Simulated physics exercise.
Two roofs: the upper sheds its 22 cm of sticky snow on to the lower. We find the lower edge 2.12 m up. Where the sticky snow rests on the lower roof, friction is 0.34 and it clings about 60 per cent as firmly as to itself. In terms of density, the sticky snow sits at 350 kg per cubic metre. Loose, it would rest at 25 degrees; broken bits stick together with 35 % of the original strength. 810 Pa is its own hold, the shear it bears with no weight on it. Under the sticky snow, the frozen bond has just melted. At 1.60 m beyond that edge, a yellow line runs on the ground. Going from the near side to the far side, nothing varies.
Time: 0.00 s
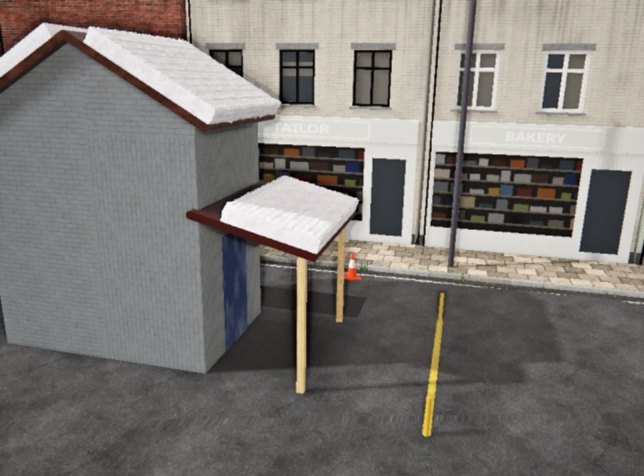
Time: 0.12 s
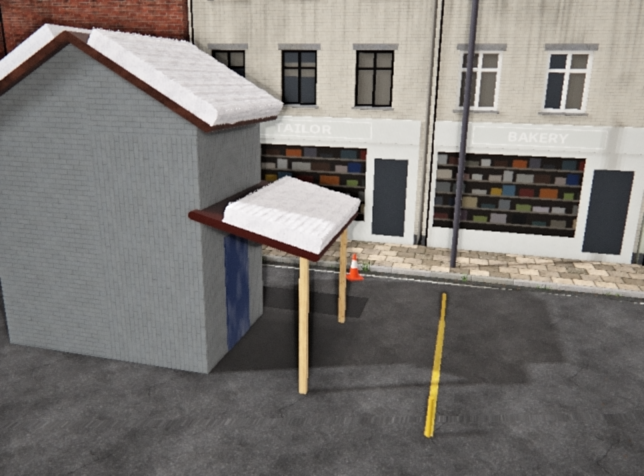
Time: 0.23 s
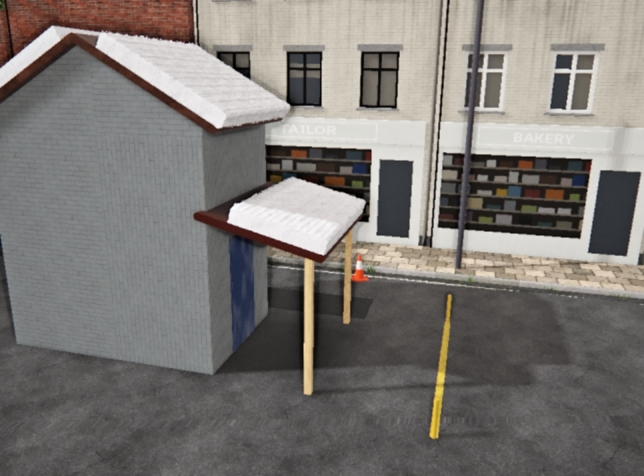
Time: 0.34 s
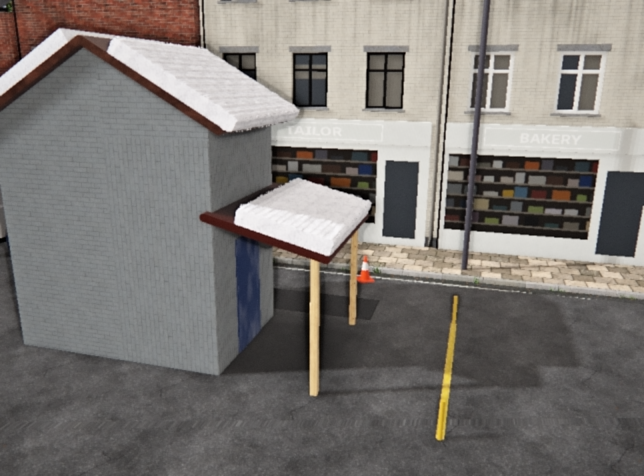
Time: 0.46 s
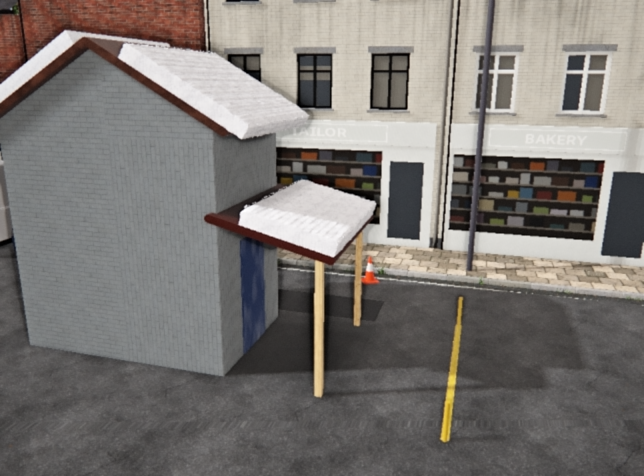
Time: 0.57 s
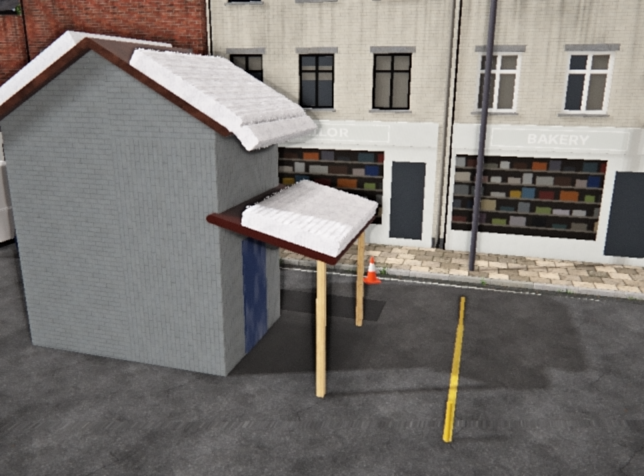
At first, thick white snow covers the roof of a grey building and a lower canopy on wooden posts, across from a tailor and a bakery. The snow on the upper roof then slides slowly down the slope, baring some roof near the ridge, until its front juts past the eave and cracks.
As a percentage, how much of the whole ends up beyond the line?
Roughly 21 %.
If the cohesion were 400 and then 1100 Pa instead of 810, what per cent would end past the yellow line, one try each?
First try roughly 35 per cent, second try roughly 10 per cent.
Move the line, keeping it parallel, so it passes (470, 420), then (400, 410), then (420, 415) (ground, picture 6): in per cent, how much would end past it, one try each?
First try around 14 per cent, second around 40 per cent, third around 30 per cent.
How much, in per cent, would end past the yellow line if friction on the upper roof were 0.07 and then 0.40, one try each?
Roughly 35 per cent first, roughly 0 per cent second.
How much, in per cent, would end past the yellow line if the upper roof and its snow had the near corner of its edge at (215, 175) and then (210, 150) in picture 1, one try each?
The first try gives about 0 % and the second about 6 %.
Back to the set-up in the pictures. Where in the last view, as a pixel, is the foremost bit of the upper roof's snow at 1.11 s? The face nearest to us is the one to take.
Look roughly at (307, 222).
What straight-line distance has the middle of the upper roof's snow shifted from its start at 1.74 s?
It has shifted some 3.2 m.
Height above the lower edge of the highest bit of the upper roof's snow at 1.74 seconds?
0.6 m, roughly.
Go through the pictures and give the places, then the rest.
Front end of the sticky snow at (210, 111), in the first picture.
Front end of the sticky snow at (214, 123), its middle shifted 1.4 cm, in the second picture.
Front end of the sticky snow at (221, 126), its middle shifted 5.6 cm, 3 % of it past the upper edge, in one piece, in the third picture.
Front end of the sticky snow at (231, 114), its middle shifted 13 cm, 6 % of it past the upper edge, in one piece, in the fourth picture.
Front end of the sticky snow at (243, 124), its middle shifted 24 cm, 12 % of it past the upper edge, in one piece, in the fifth picture.
Front end of the sticky snow at (253, 135), its middle shifted 39 cm, 19 % of it past the upper edge, cracking, in the sixth picture.
By 1.11 s, none is below the lower edge and 0 % is past the line.
By 1.74 s, 6 % is below the lower edge and 0 % is past the line.
By 2.37 s, 60 % is below the lower edge and 18 % is past the line.
By 3.00 s, 60 % is below the lower edge and 21 % is past the line.
By 3.20 s, at the end, 60 % is below the lower edge and 21 % is past the line.
